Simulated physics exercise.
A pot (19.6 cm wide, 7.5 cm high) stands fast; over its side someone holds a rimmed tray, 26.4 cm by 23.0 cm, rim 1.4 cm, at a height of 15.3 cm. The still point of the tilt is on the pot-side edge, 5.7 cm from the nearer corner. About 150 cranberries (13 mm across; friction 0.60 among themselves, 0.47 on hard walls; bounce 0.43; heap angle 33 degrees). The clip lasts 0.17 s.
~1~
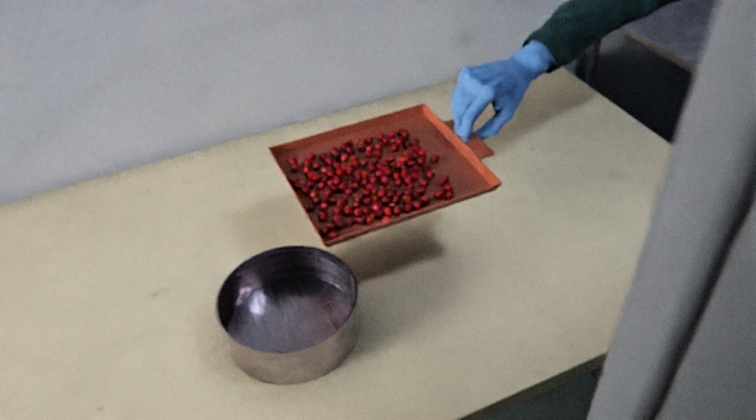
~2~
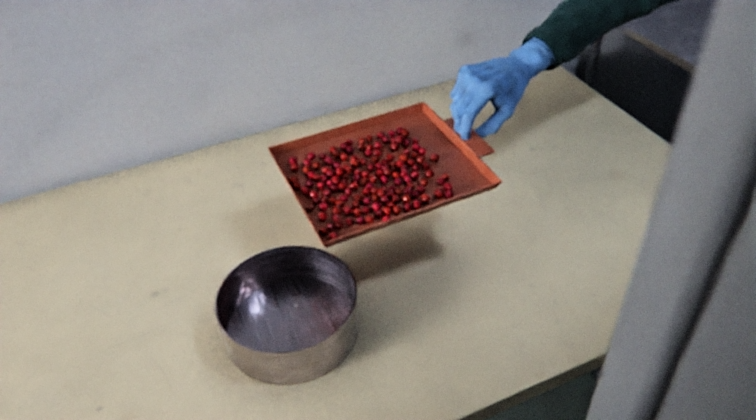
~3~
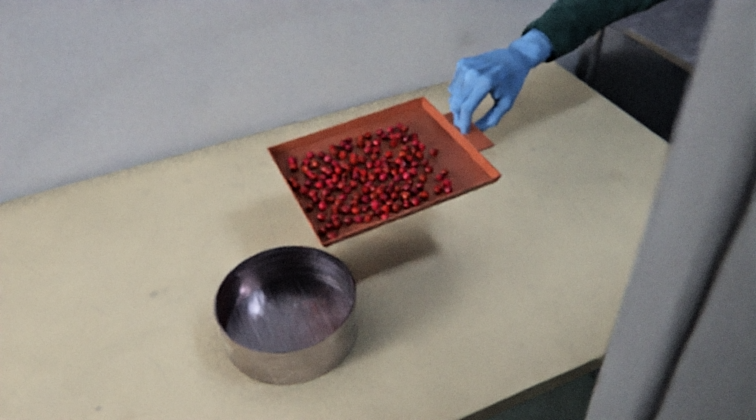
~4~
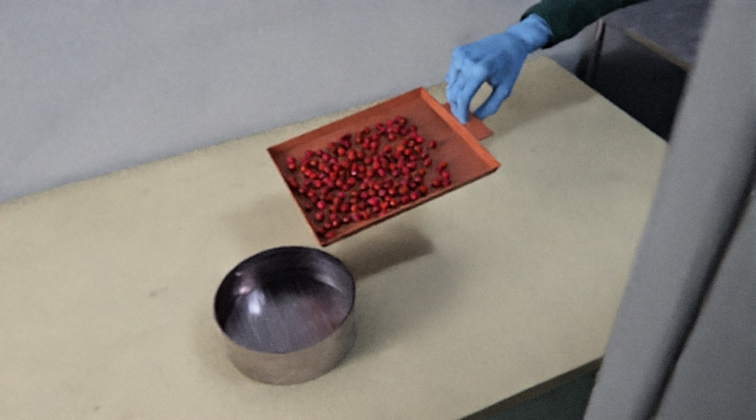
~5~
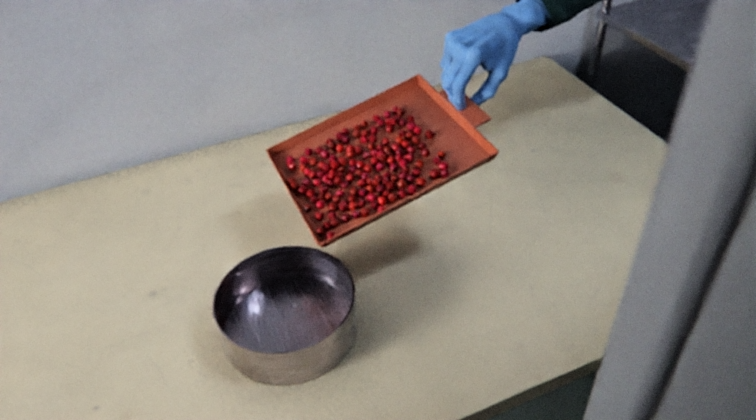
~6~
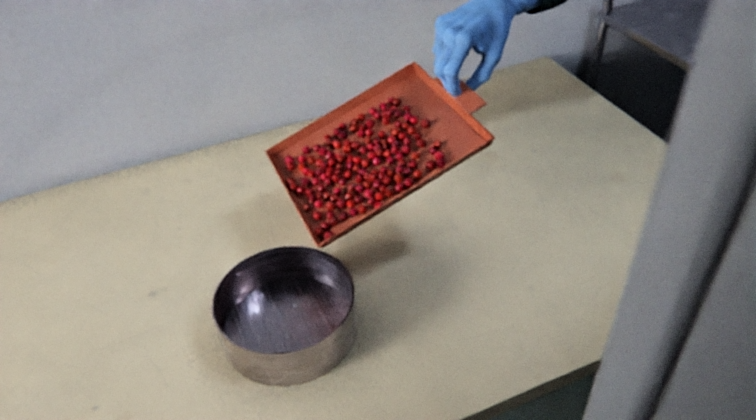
A blue-gloved hand steadily raises one side of an orange tray of red cranberries.
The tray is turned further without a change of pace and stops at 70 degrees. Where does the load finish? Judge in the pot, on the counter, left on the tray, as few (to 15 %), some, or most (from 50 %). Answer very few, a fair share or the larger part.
In the pot: A fair share; on the counter: A fair share; left on the tray: A fair share.
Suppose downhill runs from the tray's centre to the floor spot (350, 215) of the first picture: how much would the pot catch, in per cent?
Some 85 per cent.
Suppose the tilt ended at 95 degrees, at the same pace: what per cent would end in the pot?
In that case some 50 per cent.
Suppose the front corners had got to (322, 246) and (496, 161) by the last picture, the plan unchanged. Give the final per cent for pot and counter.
Pot 90, counter 0.
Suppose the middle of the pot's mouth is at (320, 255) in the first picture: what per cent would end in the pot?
Some 45 per cent.
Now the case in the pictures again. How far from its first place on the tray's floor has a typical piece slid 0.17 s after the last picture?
Some 2 cm.
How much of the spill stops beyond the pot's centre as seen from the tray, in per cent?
About 70 per cent.
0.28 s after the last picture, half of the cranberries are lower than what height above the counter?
Some 20 cm.
Then, 0.17 s after the last picture, tilt 47 degrees; the tray holds 100 %, the pot 0 %.
Then, 0.28 s after the last picture, tilt 65 degrees; the tray holds 100 %, the pot 0 %.
Then, 0.52 s after the last picture, tilt 70 degrees; the tray holds 35 %, the pot 25 %.
In the end, pot 40 %, counter 40 %, tray 25 %.
